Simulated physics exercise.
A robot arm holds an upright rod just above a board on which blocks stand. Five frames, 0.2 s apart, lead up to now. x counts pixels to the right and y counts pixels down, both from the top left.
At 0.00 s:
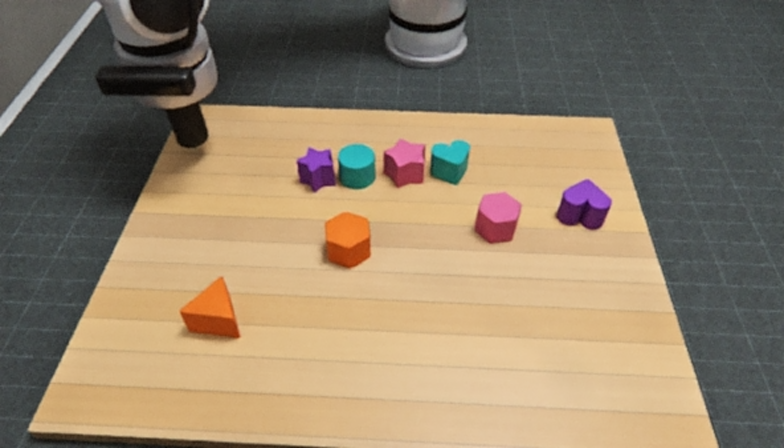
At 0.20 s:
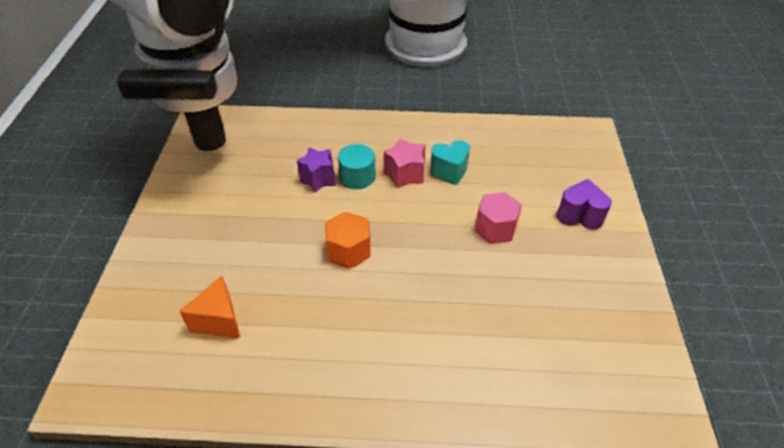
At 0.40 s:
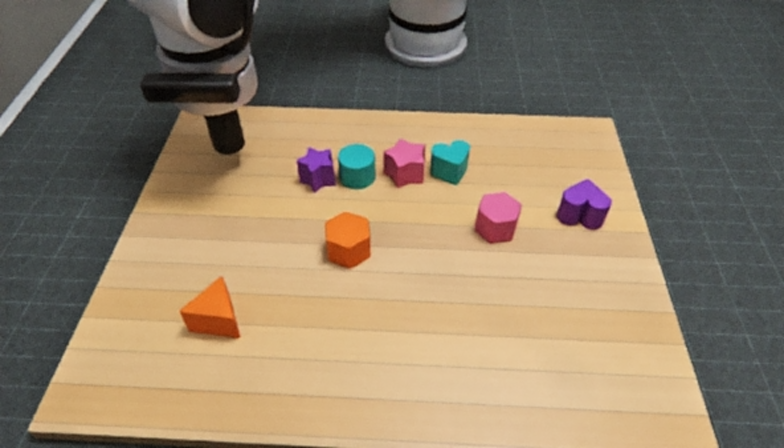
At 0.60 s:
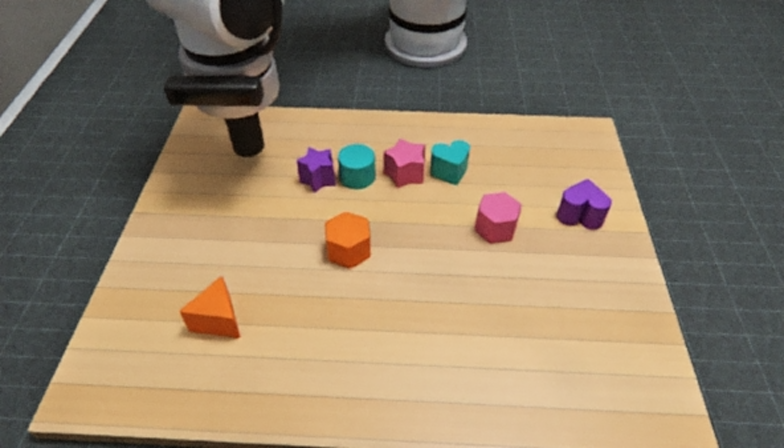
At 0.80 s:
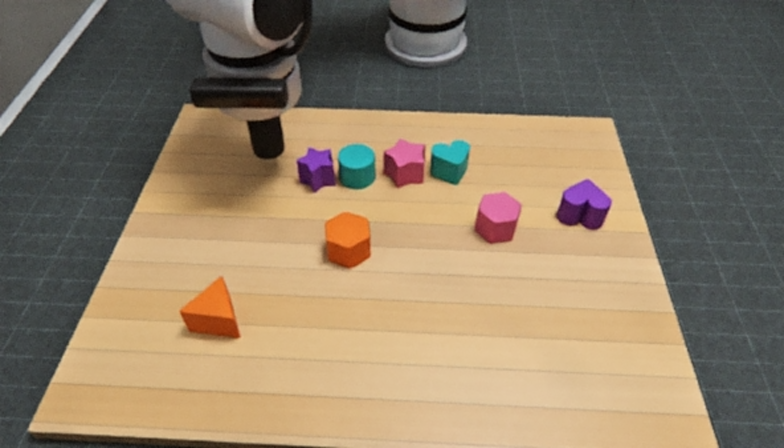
The video shows a robot arm moving a dark upright rod steadily rightward along the far left part of a wooden board, nearing a purple star block, while the star and the other colourful blocks stay still.
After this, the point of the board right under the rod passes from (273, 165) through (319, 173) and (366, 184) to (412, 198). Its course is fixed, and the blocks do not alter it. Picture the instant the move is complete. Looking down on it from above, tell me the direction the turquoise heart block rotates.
Its spin: Clockwise.
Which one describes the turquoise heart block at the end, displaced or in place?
It gets moved.
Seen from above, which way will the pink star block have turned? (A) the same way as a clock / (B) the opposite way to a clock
Letter B.
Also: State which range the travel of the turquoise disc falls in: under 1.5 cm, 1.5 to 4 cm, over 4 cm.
The turquoise disc ends up quite far away, over 4 cm.
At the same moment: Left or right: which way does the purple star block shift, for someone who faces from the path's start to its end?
It goes toward the right-hand side.
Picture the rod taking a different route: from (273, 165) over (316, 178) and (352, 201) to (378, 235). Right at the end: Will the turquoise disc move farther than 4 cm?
I'd say yes.
The first path, step by step. One third of the way, rod (318, 158); purple star block (340, 163); turquoise disc (376, 158); pink star block (412, 151).
Two thirds of the way, rod (365, 169); purple star block (365, 184), turned 60° clockwise; turquoise disc (400, 169); pink star block (420, 150), turned 20° anticlockwise; turquoise heart block (457, 149), turned 15° clockwise.
At the end, rod (413, 182); purple star block (371, 188), turned 100° clockwise; turquoise disc (449, 183); pink star block (424, 150), turned 40° anticlockwise; turquoise heart block (462, 147), turned 25° clockwise.
